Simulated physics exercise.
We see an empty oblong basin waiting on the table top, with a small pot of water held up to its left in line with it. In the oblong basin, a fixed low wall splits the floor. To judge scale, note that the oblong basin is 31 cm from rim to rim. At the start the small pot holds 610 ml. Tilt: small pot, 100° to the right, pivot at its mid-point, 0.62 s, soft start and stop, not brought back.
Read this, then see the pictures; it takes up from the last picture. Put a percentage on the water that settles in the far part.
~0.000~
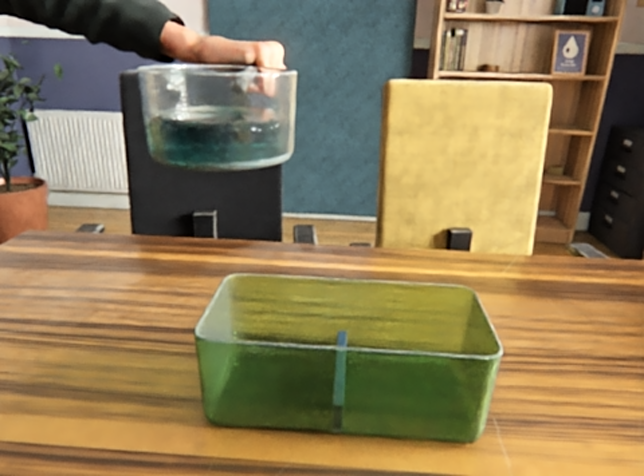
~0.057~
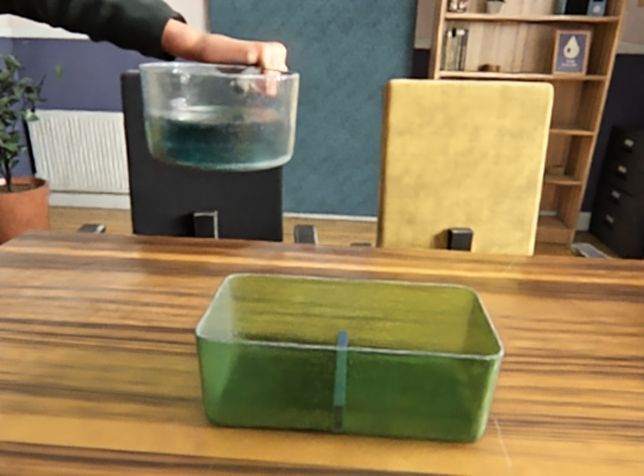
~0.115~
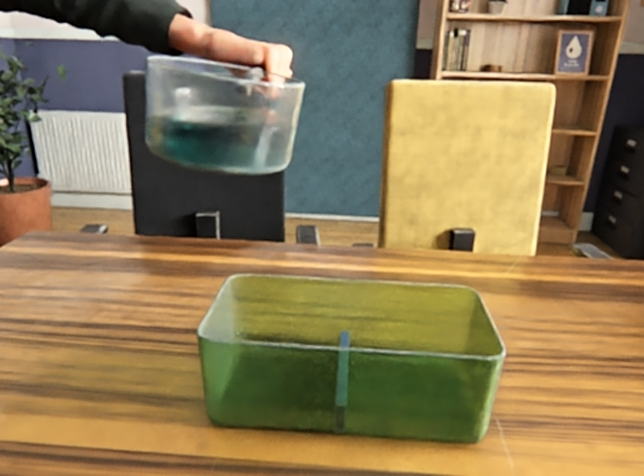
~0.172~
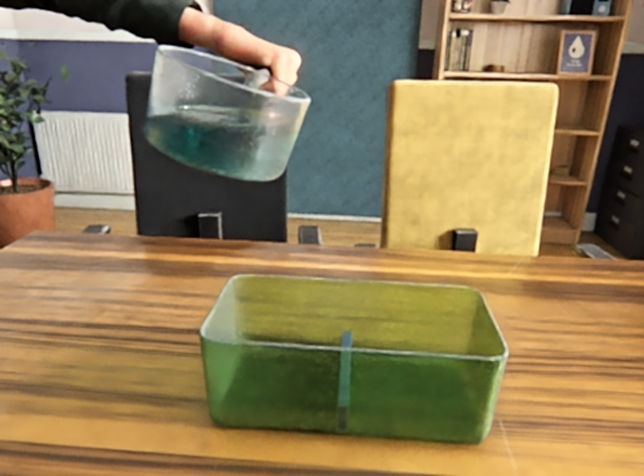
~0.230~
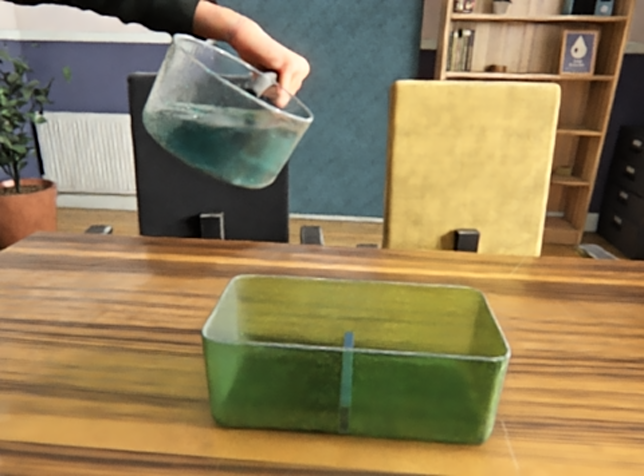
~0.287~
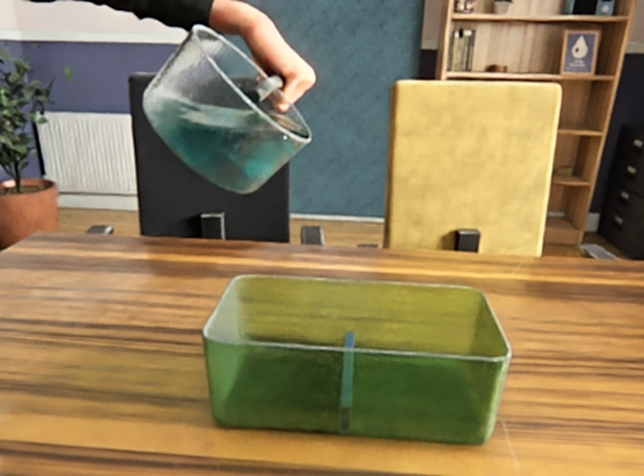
Roughly 52 per cent ends up there.
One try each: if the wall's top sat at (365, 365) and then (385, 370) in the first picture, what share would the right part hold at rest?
Roughly 10 per cent, then 10 per cent.
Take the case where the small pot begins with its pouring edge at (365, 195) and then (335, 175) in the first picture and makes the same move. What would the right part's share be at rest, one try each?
Result: 90 per cent, then 80 per cent.
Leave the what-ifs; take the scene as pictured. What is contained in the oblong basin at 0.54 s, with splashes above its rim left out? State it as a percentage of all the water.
About 9%.
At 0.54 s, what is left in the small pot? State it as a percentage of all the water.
Remaining: Near 36 % of the total.
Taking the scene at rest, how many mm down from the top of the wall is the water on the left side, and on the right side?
Left side: Around 24 mm. Right side: Around 22 mm.
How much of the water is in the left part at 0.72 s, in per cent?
I'd say near 24 percent.
Then, 0.54 s in, the tilt is 96° and 35 per cent is still to pour, 3 is left of the wall and 6 right of it.
Then, 0.72 s in, the tilt is 100° and 13 per cent is still to pour, 24 is left of the wall and 48 right of it.
Then, 0.91 s in, the tilt is 100° and 3 per cent is still to pour, 39 is left of the wall and 50 right of it.
Then, 1.12 s in, the tilt is 100° and 0 per cent is still to pour, 45 is left of the wall and 52 right of it.
Finally, 46 per cent lies left of the wall, 52 right of it and 2 outside.
